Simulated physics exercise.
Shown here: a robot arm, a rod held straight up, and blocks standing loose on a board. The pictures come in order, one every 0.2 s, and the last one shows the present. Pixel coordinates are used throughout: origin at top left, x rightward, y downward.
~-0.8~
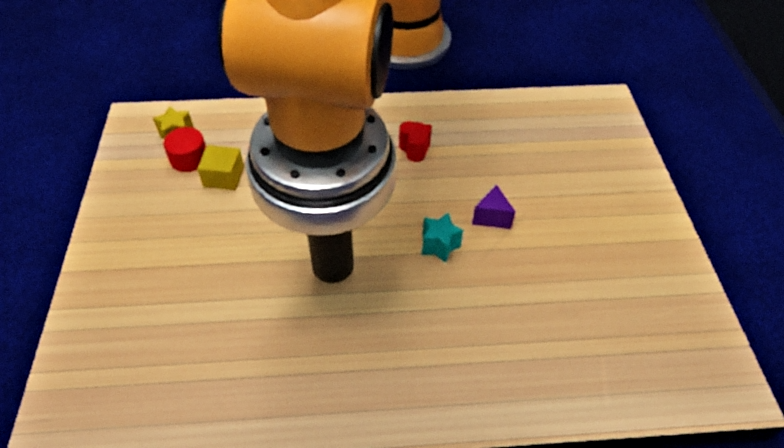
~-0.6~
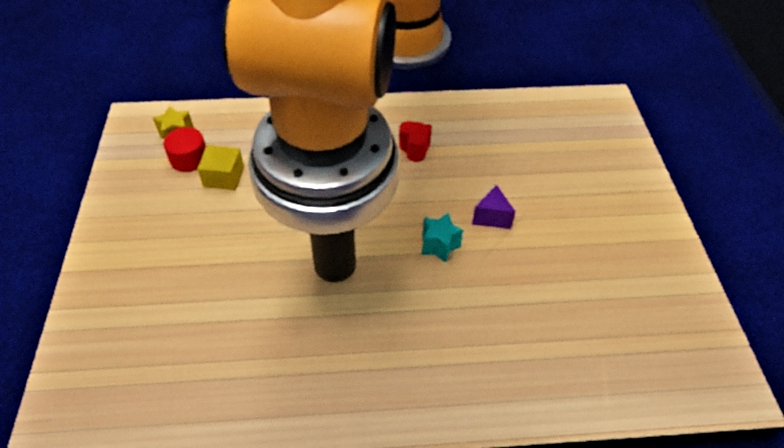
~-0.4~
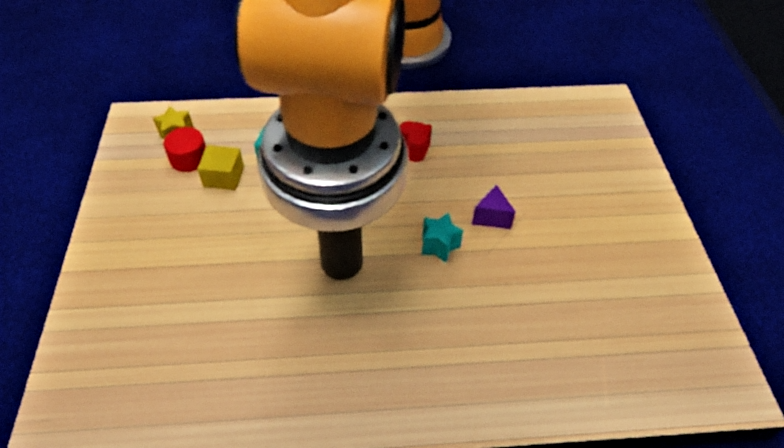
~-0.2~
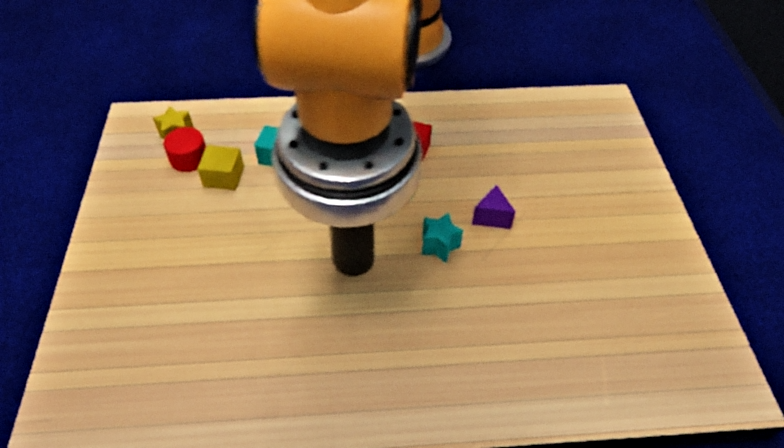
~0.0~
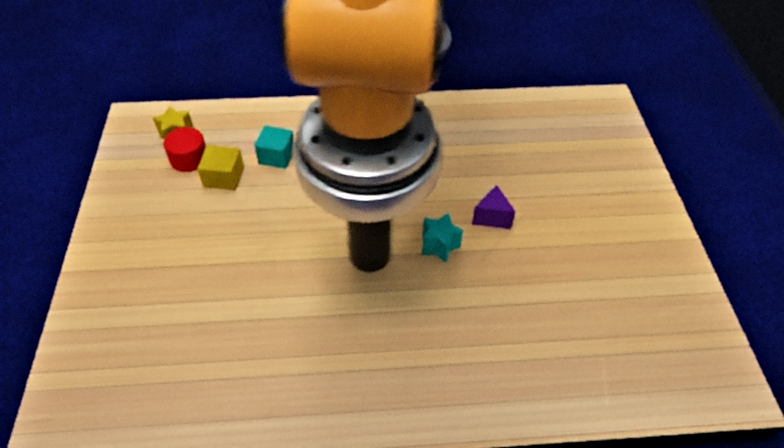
An orange robot arm holding a black rod upright moved slowly a short way right over a wooden board, uncovering a turquoise cube behind it and hiding a red block, while the scattered blocks stayed still.
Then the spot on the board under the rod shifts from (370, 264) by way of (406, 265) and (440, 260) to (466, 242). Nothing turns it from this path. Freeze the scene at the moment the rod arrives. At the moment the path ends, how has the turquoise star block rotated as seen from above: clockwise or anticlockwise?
Answer: Anticlockwise.
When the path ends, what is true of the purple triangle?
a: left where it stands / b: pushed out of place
Letter b.
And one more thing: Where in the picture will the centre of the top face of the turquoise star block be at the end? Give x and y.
The point I'd pick in the picture is (478, 200).
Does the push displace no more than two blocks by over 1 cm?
I'd say yes.
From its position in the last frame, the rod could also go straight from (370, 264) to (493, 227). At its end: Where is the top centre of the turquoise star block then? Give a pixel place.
That would be at about pixel (531, 205).
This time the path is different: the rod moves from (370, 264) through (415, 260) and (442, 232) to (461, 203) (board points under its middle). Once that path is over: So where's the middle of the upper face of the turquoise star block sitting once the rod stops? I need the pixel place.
By then it is at (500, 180).
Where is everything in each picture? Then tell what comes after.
The first frame shows tip of the rod (333, 266), middles of tops, turquoise star block (442, 228), purple triangle (496, 200).
The second frame shows rod (335, 265), nothing pushed.
The third frame shows rod (342, 263), nothing pushed.
The fourth frame shows rod (354, 259), nothing pushed.
The fifth frame shows rod (370, 255), turquoise star block (442, 228), purple triangle (496, 200).
The first path, step by step. One third of the way, rod (407, 257); nothing pushed yet.
Two thirds of the way, rod (443, 251); turquoise star block (465, 215), turned 40° anticlockwise.
At the end, rod (468, 234); turquoise star block (478, 200), turned 75° anticlockwise; purple triangle (502, 189), turned 50° clockwise.
